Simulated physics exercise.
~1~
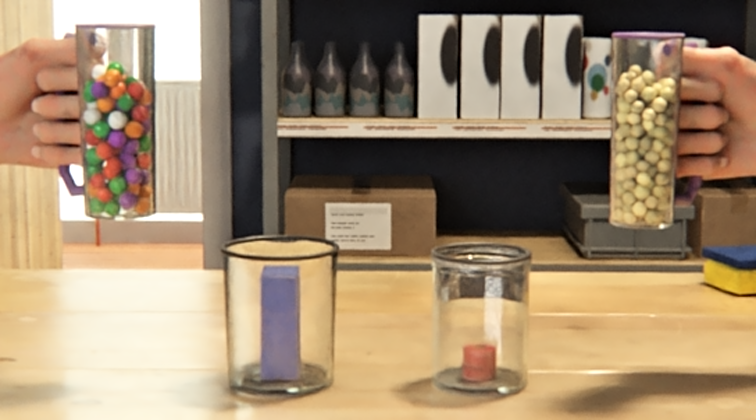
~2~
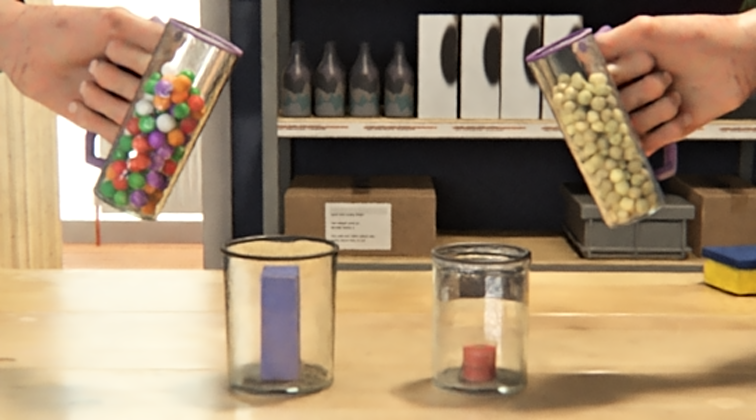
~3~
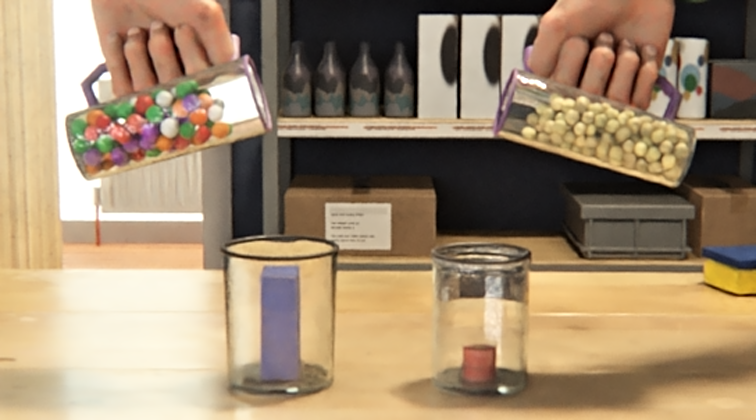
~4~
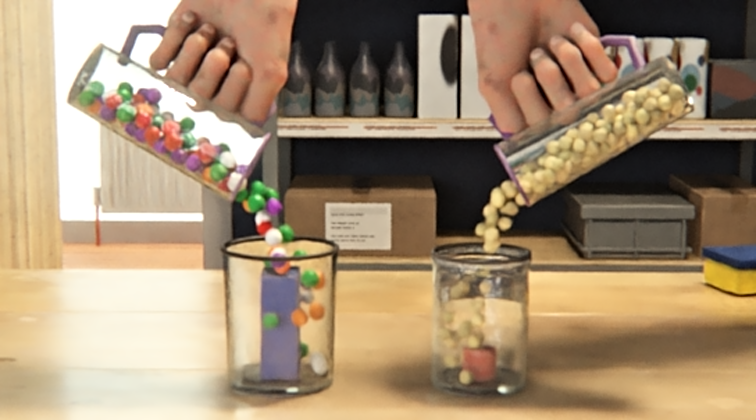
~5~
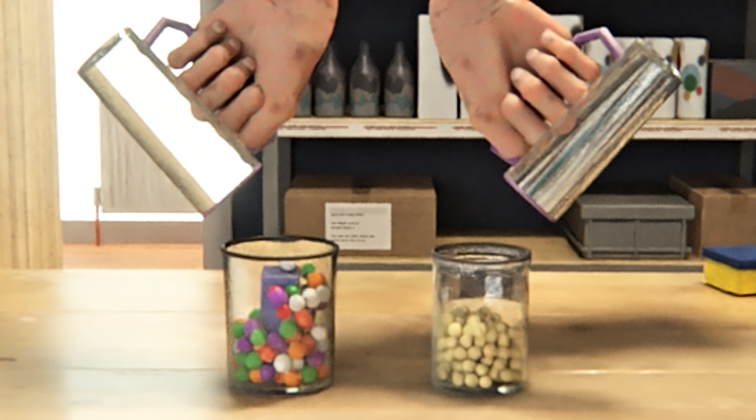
Two hands tipped clear cups over a pair of glass containers, pouring colourful balls into the left and pale ones into the right, until the cups were empty, the blue block still showing and the small red one buried.
